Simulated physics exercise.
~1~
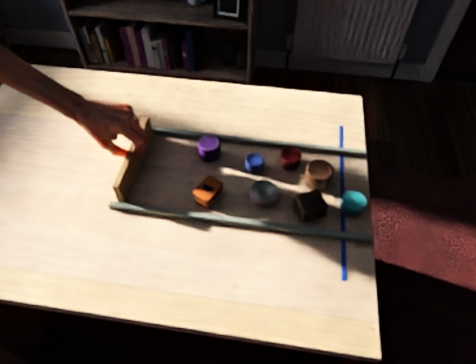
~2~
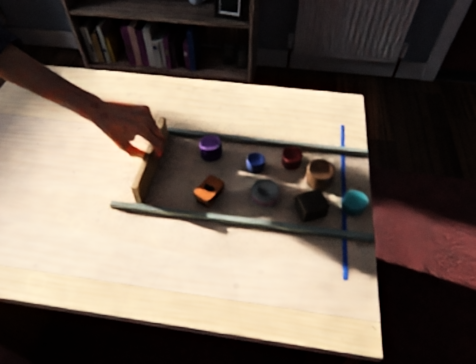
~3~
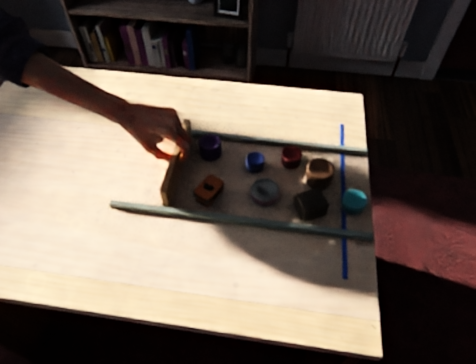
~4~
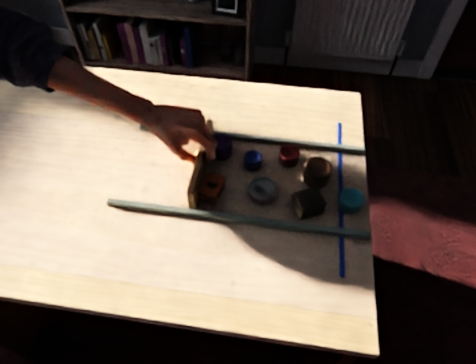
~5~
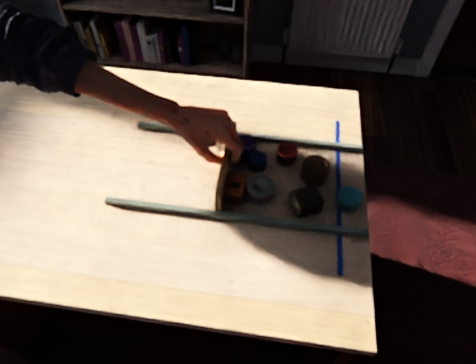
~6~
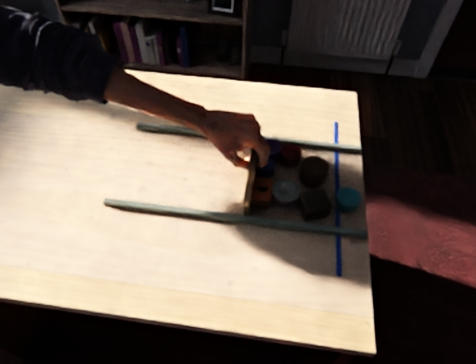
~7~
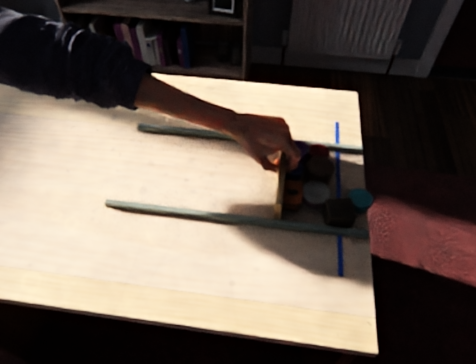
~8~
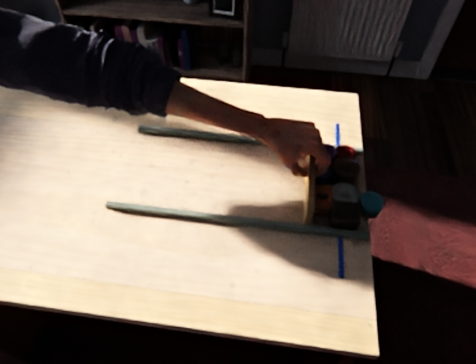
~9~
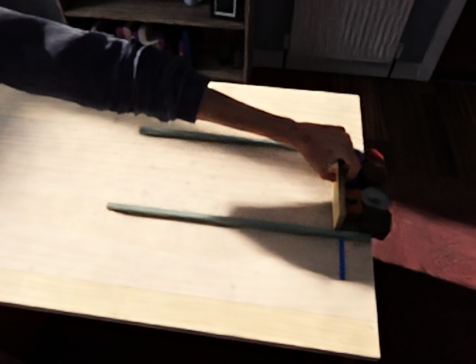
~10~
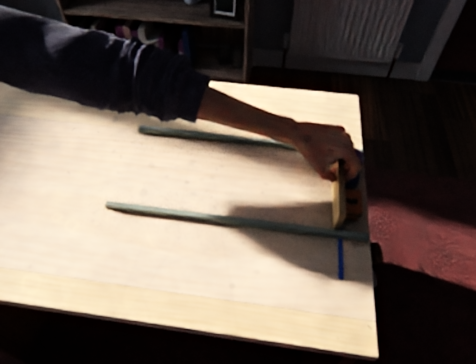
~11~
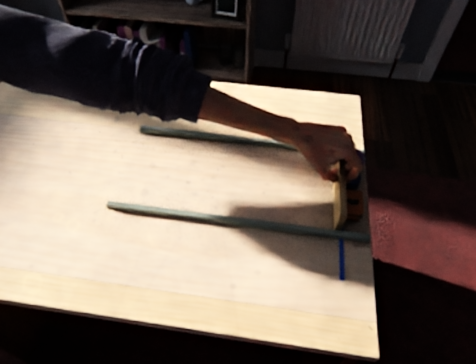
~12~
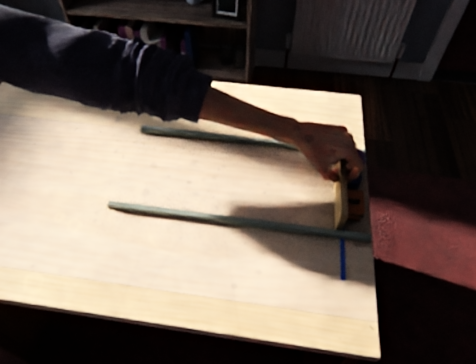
Hand pushing an upright board rightward between two rails, sweeping small colourful objects along, several dropping off the table's edge.
